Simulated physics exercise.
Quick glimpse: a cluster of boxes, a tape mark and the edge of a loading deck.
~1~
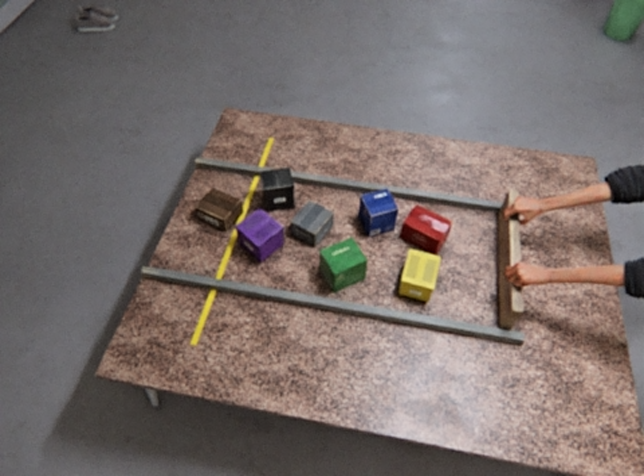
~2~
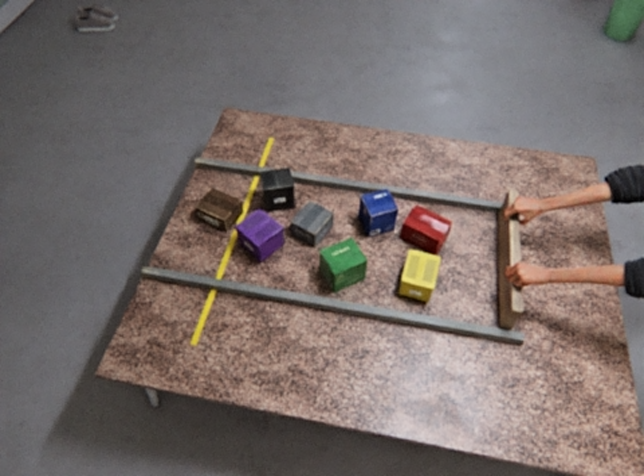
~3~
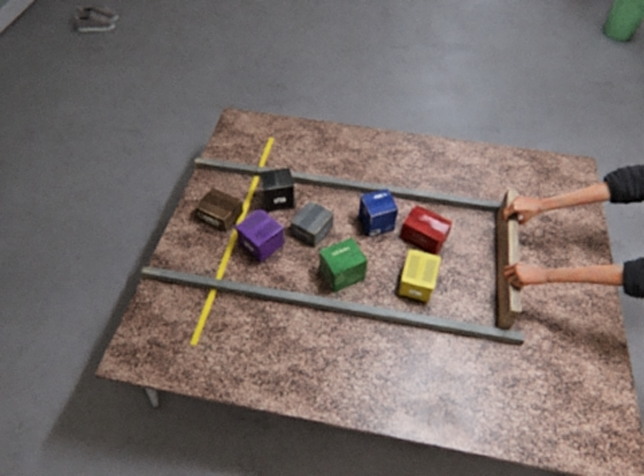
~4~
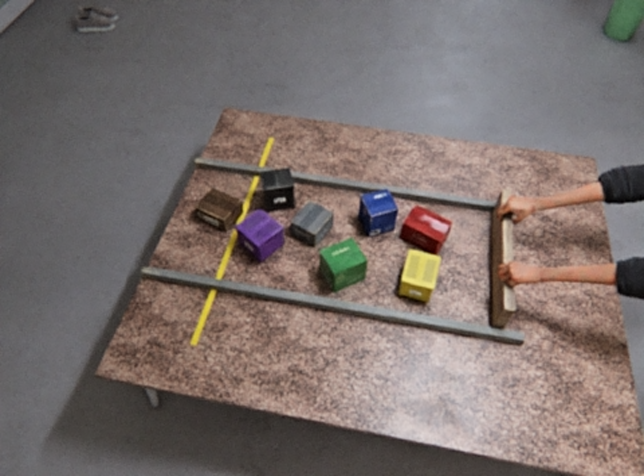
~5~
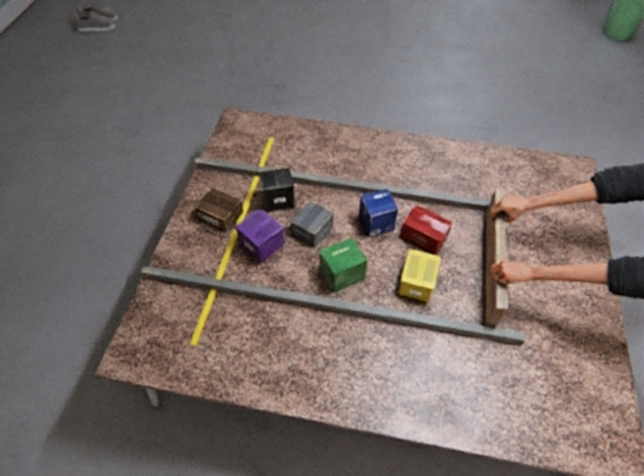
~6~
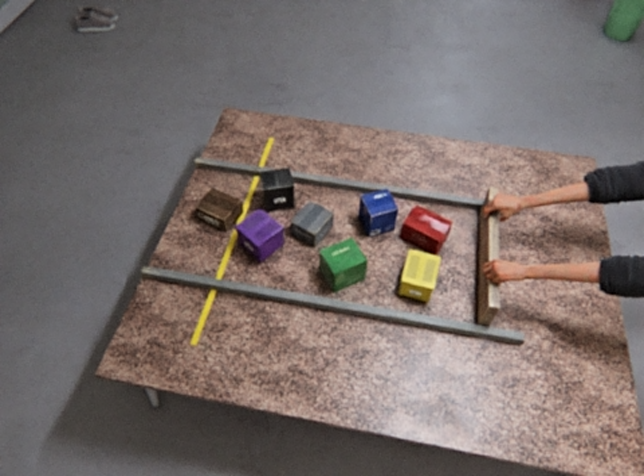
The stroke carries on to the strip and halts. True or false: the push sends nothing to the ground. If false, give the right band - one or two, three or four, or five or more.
False, one or two.
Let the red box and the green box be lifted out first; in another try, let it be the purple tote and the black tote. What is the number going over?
0 in the first try, 1 in the second.
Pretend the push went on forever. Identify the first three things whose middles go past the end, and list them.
Sequence: The brown parcel, the purple tote, the grey box.
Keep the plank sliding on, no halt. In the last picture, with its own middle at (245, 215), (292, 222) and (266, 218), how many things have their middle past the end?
That makes 1, 0, 0.
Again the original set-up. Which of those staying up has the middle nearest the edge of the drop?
It's the purple tote.
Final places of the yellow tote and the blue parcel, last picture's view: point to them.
The yellow tote comes to rest at (212, 244), and the blue parcel comes to rest at (238, 177).
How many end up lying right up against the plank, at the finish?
Count recorded: 3.
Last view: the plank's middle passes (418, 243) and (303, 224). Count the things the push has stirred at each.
So far 3, and 8 at the second.
A little later, none off yet; brown parcel at rest near (220, 210); purple tote at rest near (260, 236); black tote at rest near (278, 190).
When it is over, the number that fall off is one or two; down, brown parcel.
